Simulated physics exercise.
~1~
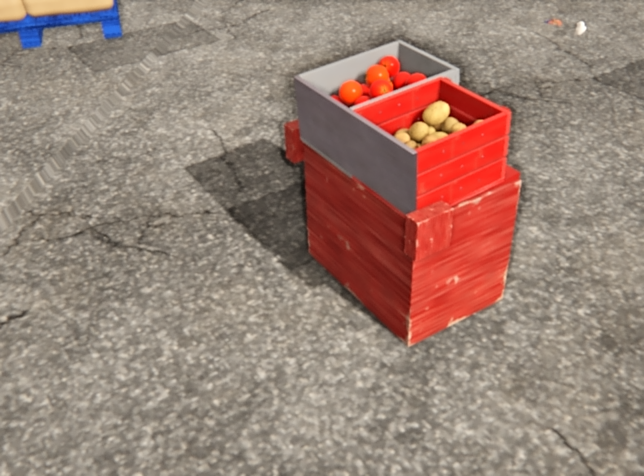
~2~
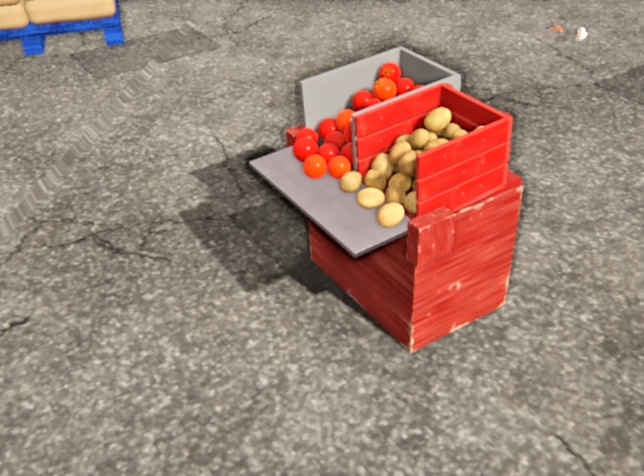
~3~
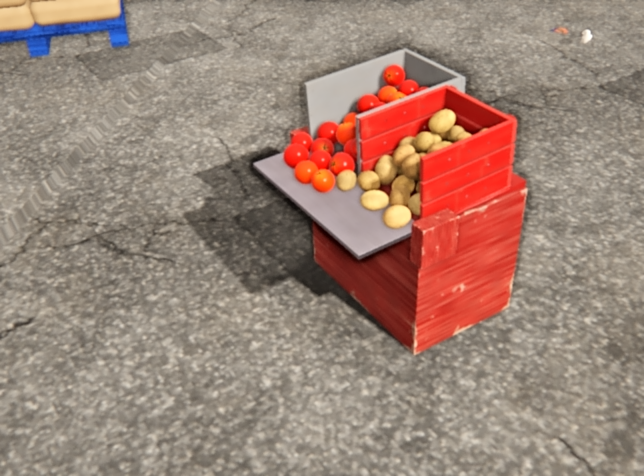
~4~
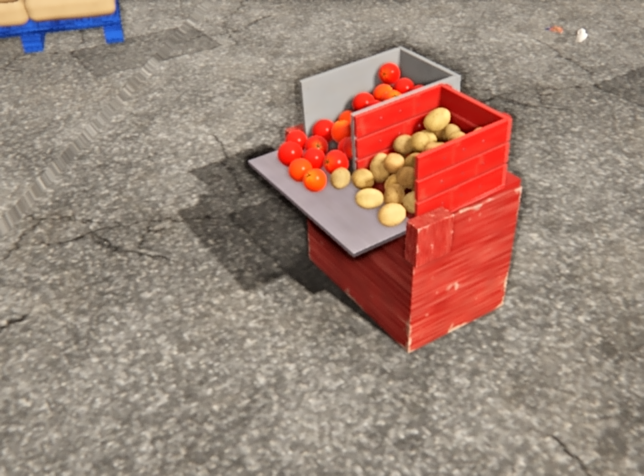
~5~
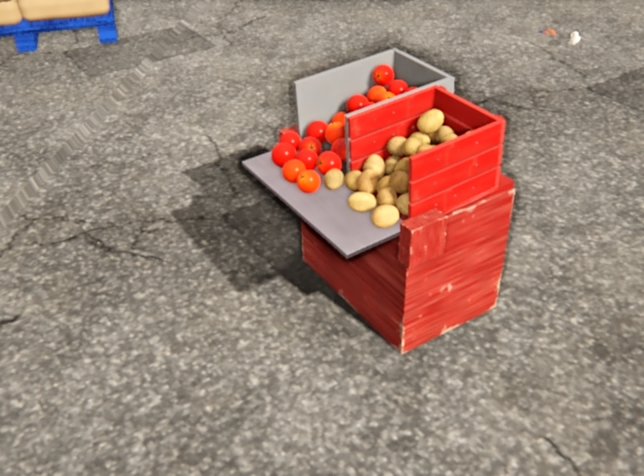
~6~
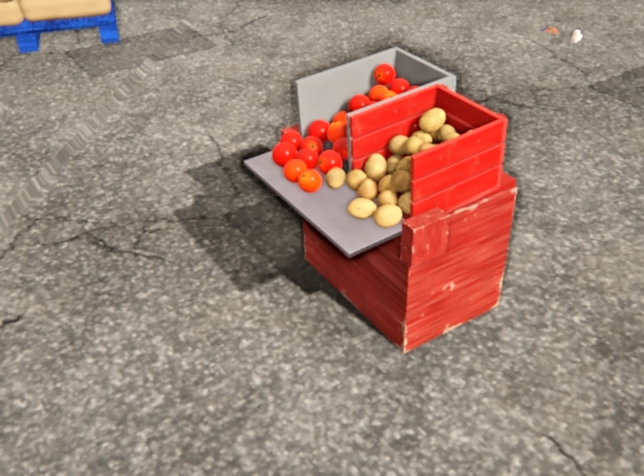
The clip opens on a red wooden stand on cracked grey pavement, holding a grey hopper of tomatoes beside a red hopper of potatoes, with the grey flap upright across their left side. The flap then drops down to the left and lies out like a shelf. Tomatoes and potatoes spill forward onto it, the tomatoes gathering toward its far side and the potatoes nearer the front. A few shift slightly before they settle, while both hoppers stay in place and the view sways a little. At the end, the produce rests on the lowered flap and in the hoppers, with none on the ground.
